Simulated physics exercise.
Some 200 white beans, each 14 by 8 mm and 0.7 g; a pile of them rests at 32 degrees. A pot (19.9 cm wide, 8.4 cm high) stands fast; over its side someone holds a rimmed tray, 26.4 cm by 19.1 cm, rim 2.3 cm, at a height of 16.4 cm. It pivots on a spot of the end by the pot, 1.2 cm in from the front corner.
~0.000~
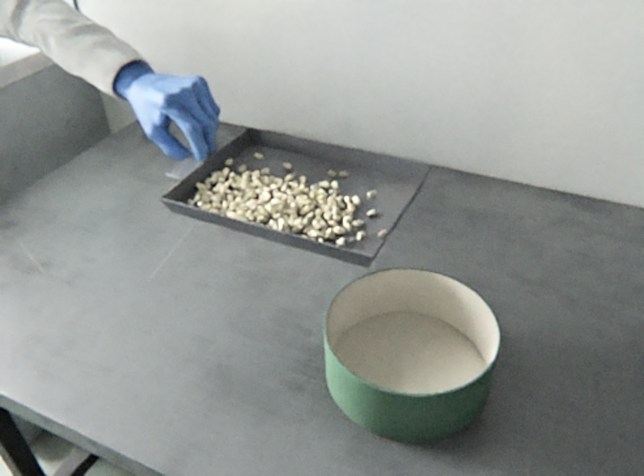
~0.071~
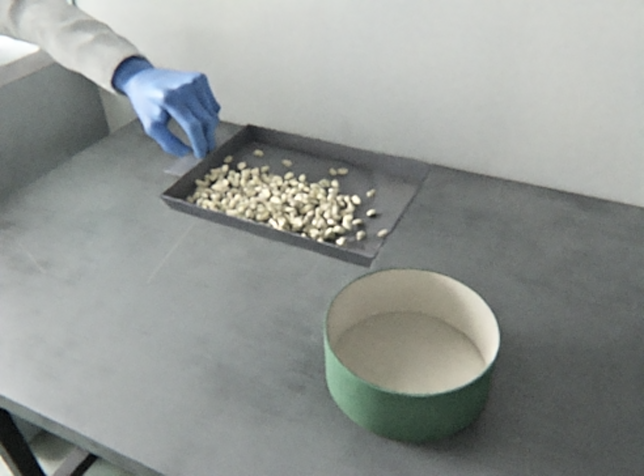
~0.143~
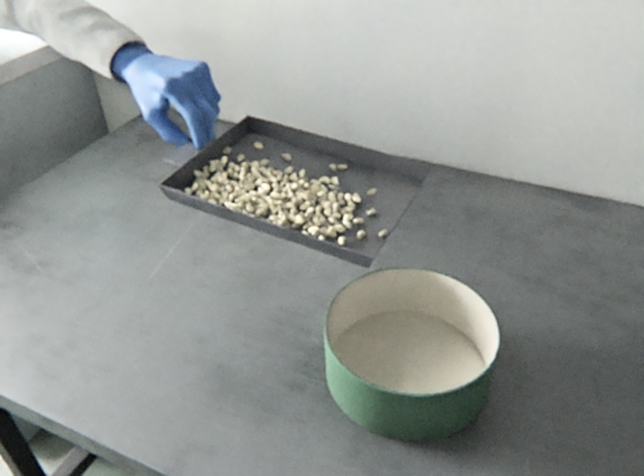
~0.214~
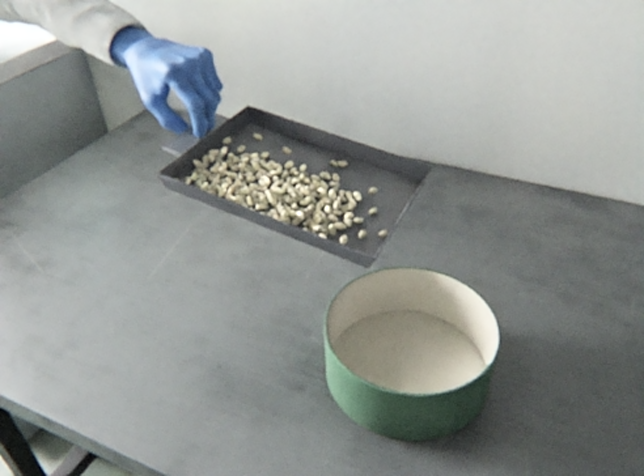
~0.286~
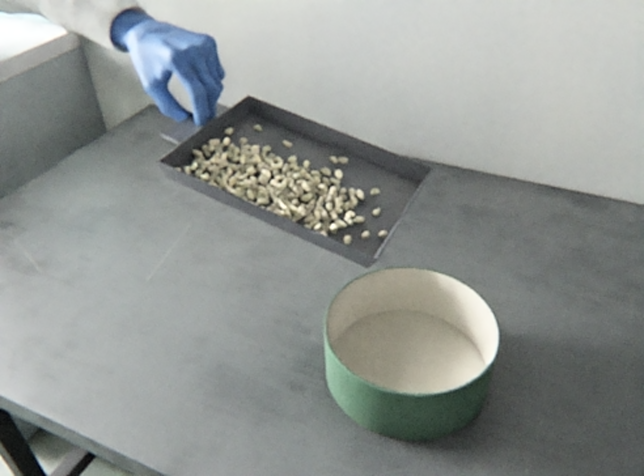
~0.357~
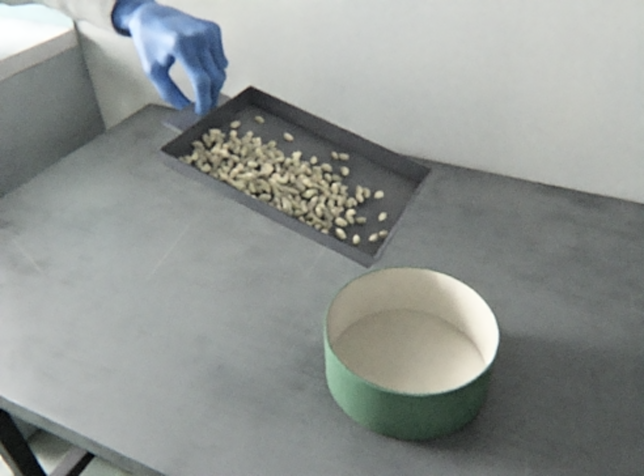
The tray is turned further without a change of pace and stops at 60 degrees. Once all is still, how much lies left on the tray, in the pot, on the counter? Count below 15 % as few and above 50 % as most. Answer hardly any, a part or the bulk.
Left on the tray: The bulk; in the pot: Hardly any; on the counter: Hardly any.
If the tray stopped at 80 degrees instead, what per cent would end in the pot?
It would be near 40 per cent.
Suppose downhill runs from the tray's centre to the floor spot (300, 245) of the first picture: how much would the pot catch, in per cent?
About 15 per cent.
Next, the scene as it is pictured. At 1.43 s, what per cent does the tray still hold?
Some 90 per cent of the load.
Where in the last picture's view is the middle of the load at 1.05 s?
At about (392, 207).
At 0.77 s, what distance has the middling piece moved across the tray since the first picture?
About 8 cm.
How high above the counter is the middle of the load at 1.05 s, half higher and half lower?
About 18 cm.
Then, at 0.77 s, tilt 37 degrees; the tray holds 100 %, the pot 0 %.
After 1.05 s, tilt 51 degrees; the tray holds 95 %, the pot 0 %.
Then, at 1.43 s, tilt 60 degrees; the tray holds 90 %, the pot 5 %.
By 2.3 s all is still; tray 90 %, pot 5 %, counter 5 %.
